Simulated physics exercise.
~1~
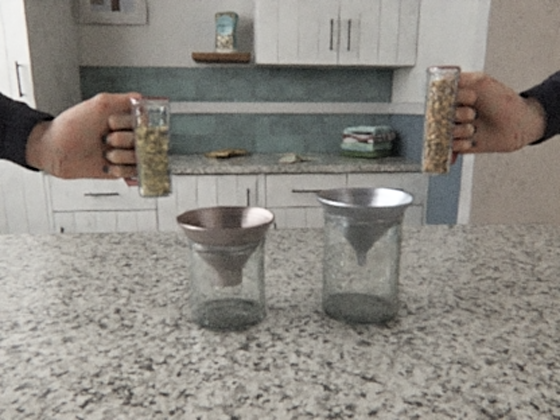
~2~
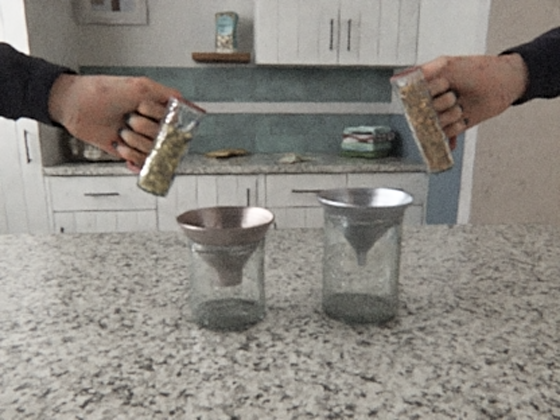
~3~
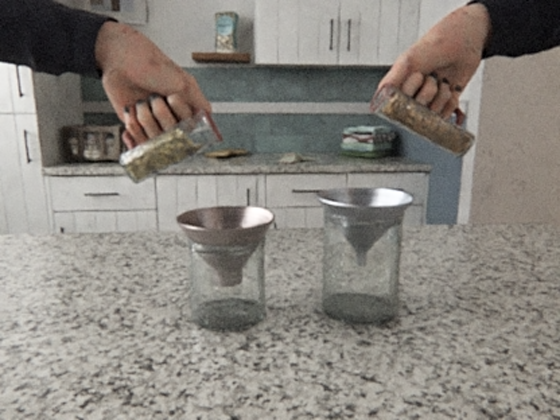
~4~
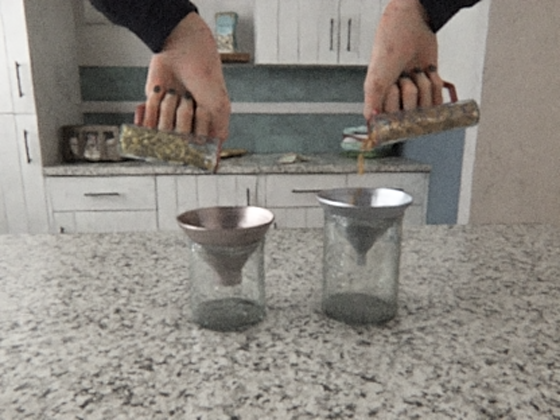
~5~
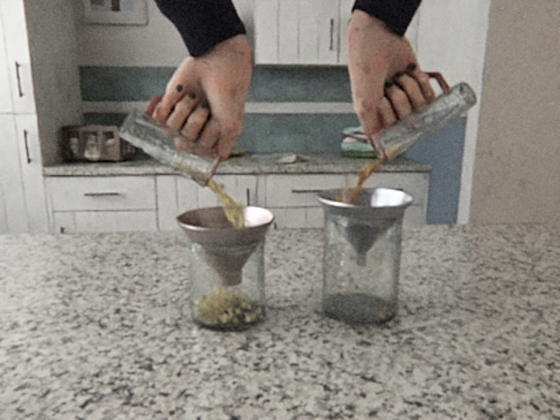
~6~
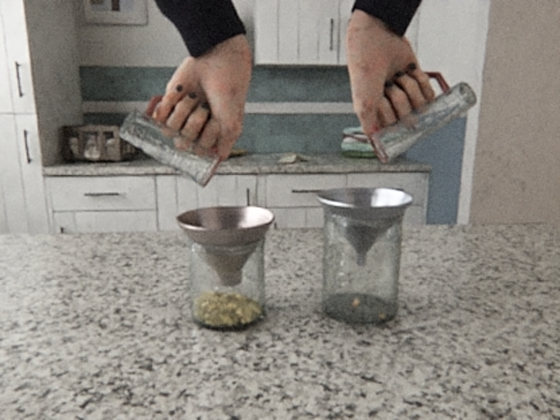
Two hands tipping dry, loose contents from clear cups into metal funnels, the left emptying into its jar, the right getting blocked.
